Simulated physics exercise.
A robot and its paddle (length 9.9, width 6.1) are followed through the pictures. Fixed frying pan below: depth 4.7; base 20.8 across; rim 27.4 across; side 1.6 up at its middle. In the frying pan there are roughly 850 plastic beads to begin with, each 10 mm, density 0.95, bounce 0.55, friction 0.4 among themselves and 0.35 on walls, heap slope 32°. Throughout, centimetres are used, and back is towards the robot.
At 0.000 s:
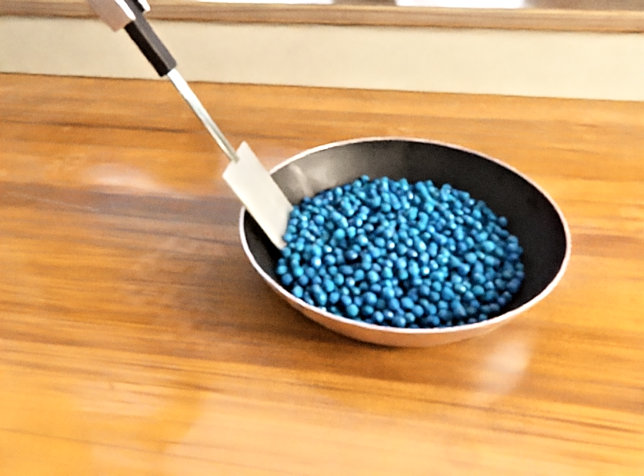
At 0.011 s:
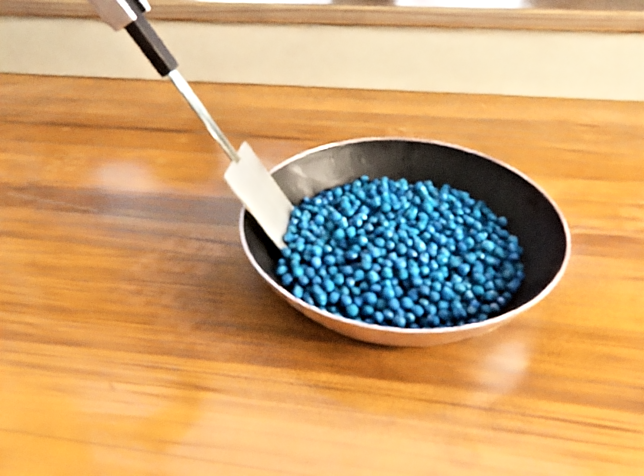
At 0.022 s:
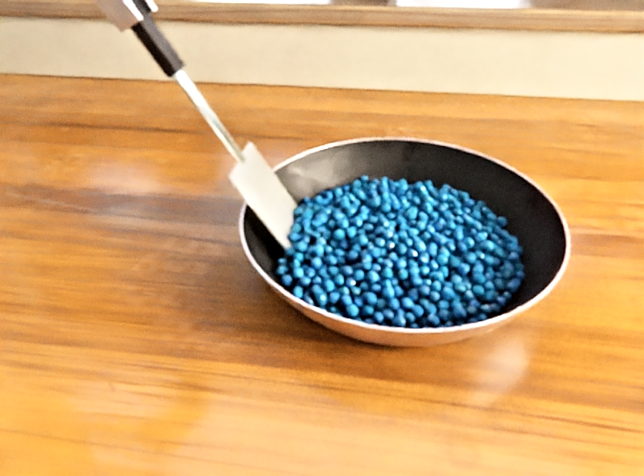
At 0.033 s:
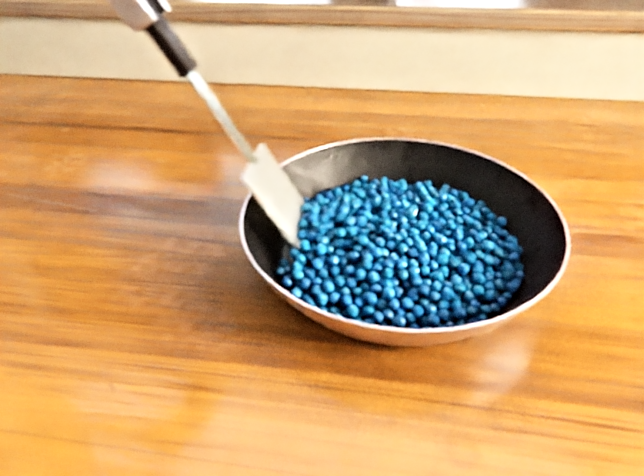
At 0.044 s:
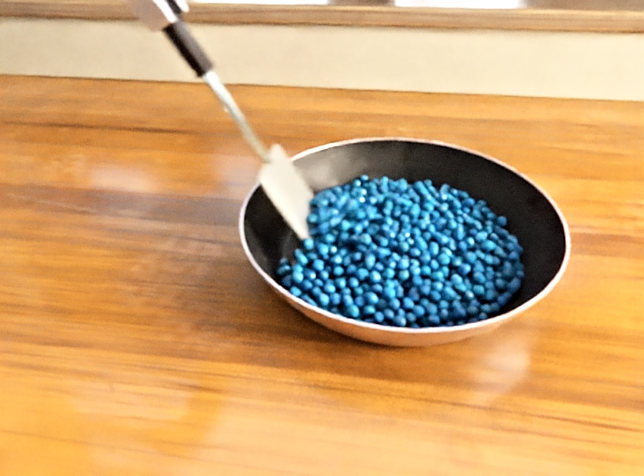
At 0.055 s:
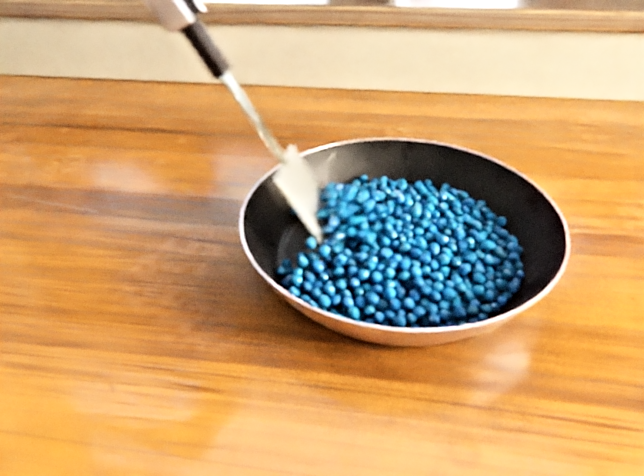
A white paddle with a dark handle sat at the left edge of a frying pan full of blue beads, then slid a short way right, nudging the nearest beads along inside the pan.
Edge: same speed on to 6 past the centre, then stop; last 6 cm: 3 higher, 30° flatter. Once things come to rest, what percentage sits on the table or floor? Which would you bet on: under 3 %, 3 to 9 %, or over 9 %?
I would bet on 3 to 9 %.
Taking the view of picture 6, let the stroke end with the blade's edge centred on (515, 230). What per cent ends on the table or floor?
15 %.
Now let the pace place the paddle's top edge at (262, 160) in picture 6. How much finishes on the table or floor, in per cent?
Some 0 percent.
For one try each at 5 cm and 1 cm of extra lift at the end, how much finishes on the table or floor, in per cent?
First try around 10 percent, second try around 0 percent.
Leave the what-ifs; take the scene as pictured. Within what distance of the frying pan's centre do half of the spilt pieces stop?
Some 38 cm.
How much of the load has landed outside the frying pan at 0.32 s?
Some 4 per cent of the load.
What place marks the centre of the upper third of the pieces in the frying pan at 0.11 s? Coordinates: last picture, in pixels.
(414, 226).
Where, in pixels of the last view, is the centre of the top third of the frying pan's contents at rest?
Look near (490, 239).
By 0.08 s, sloping 60°, highest piece 8 above the table; 846 in the frying pan.
By 0.11 s, sloping 51°, highest piece 11 above the table; 845 in the frying pan, 1 on the blade or in flight.
By 0.32 s, sloping 30°, highest piece 7 above the table; 801 in the frying pan, 38 on the table or floor, 7 on the blade or in flight.
By 1.37 s, sloping 30°, highest piece 5 above the table; 801 in the frying pan, 45 on the table or floor.
Final count, 801 in the frying pan, 45 on the table or floor. That is 5 % on the table or floor.
